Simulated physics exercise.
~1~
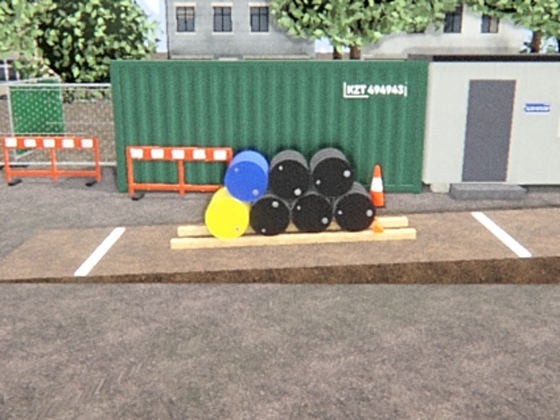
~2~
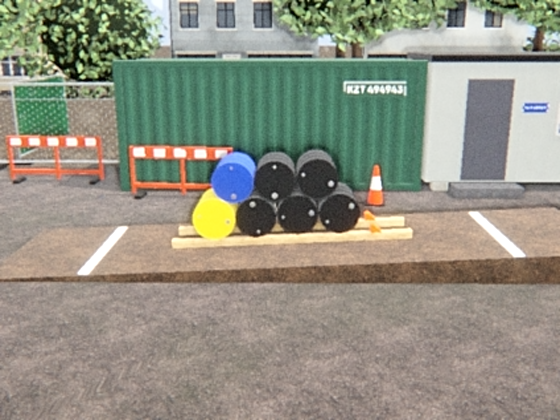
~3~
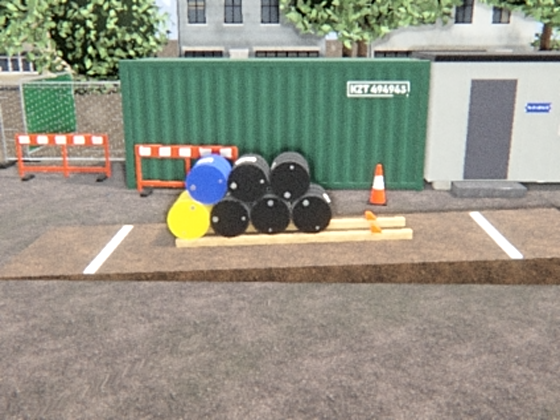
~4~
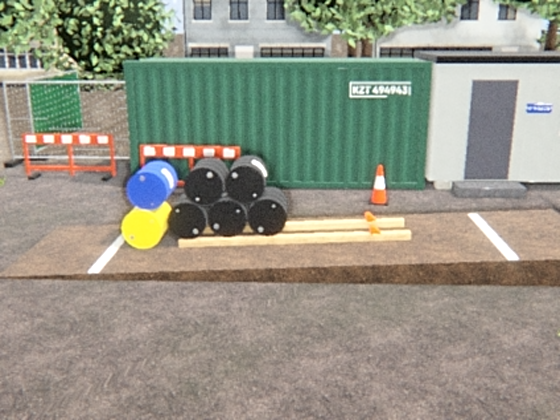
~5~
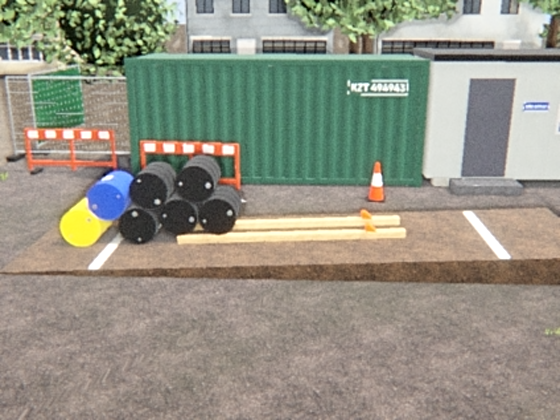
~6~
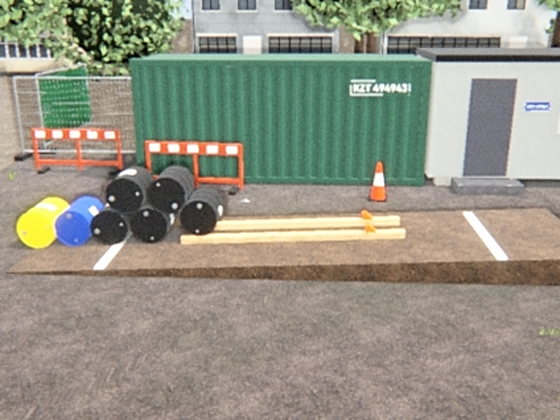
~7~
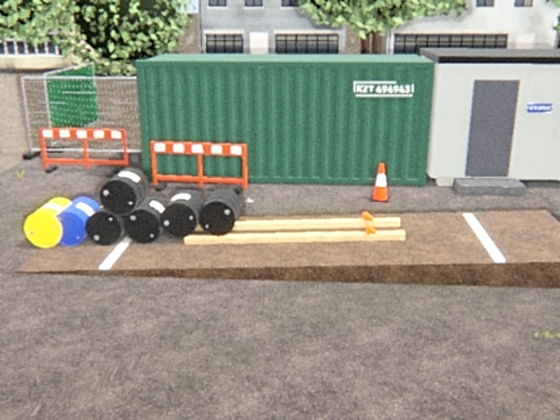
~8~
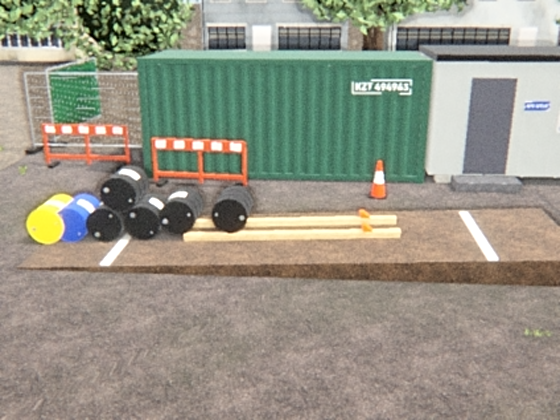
On a sloping dirt pad before a green container, a stack of yellow, blue and black drums slides and rolls left off timber bearers, the blue one dropping beside the yellow, and the drums settle bunched at the left, with yellow and blue beyond the white line.
